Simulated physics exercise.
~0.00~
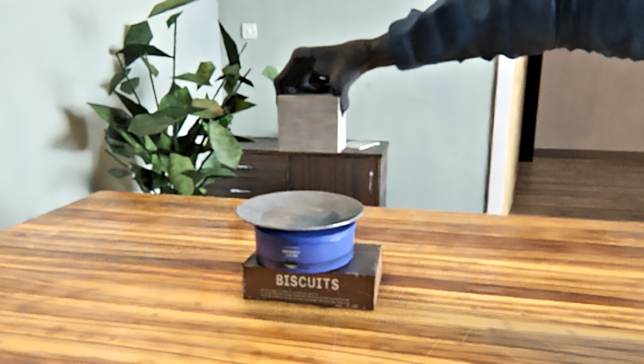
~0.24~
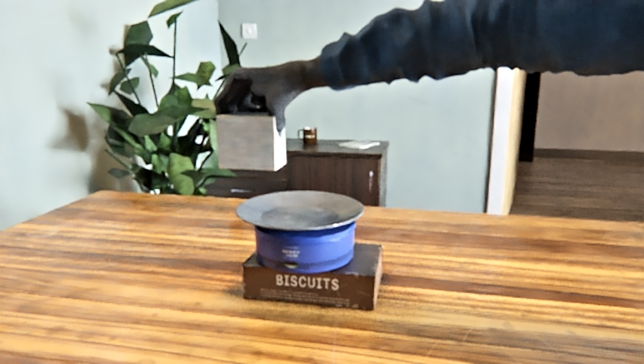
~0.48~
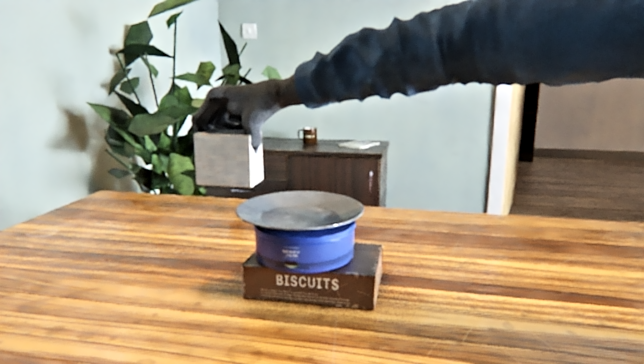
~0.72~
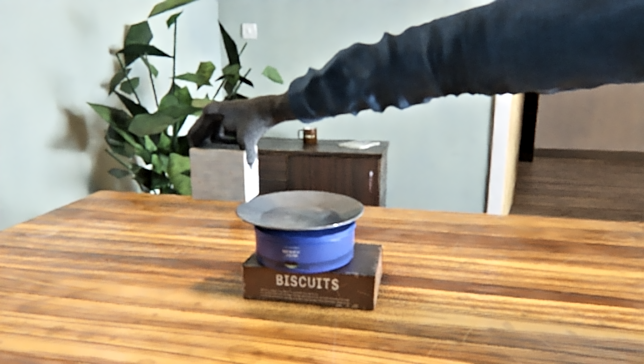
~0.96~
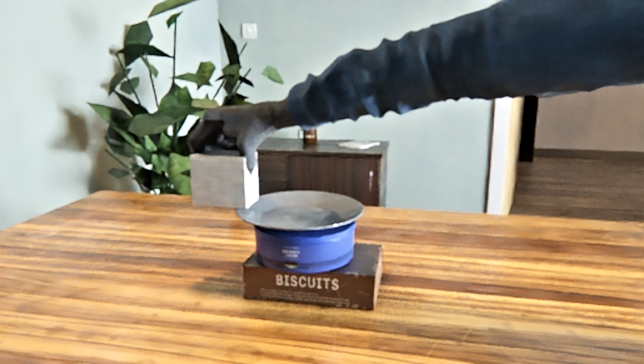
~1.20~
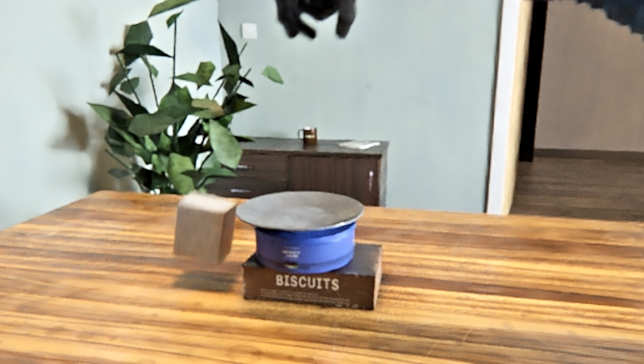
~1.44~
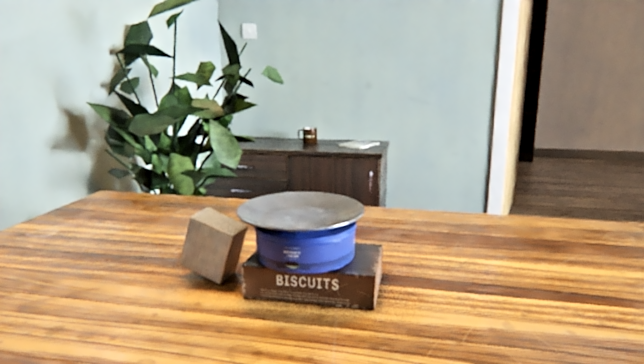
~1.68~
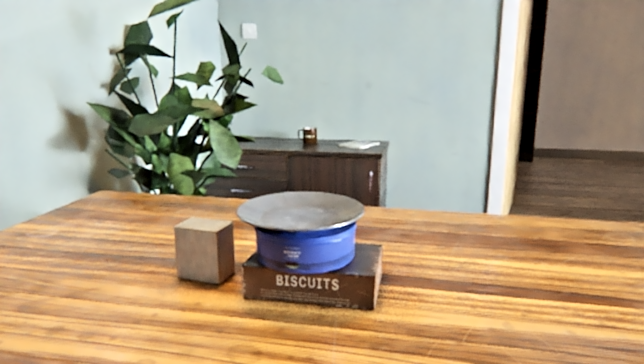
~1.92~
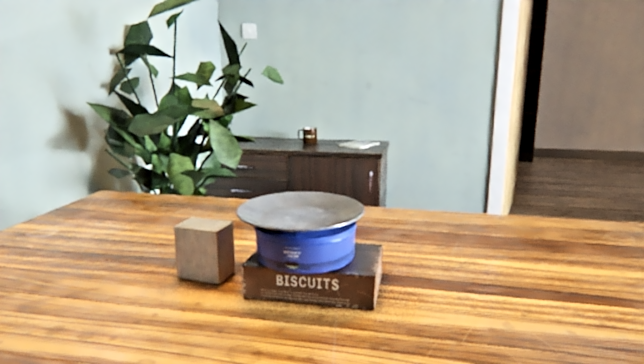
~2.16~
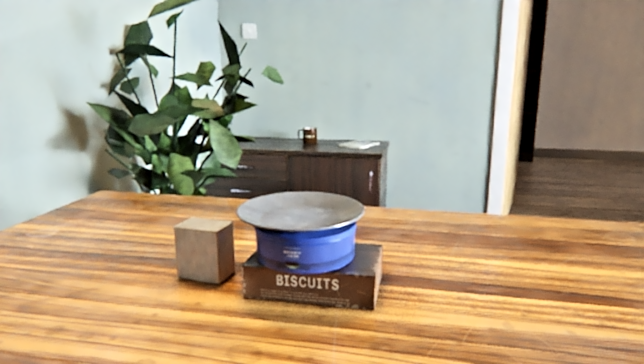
An arm in a dark blue sleeve reaches in from the right over a striped wooden table, seen from the front in a room with a leafy plant and a dark cabinet behind. On the table, a grey plate tops a blue tub, which sits on a brown biscuit packet. The hand carries a whitish block left, then lowers it by the plate's left edge. It lets go and draws back, and the block drops beside the stack, tilting as it lands. The block settles on the table to the left, while the plate, tub and packet stay stacked.
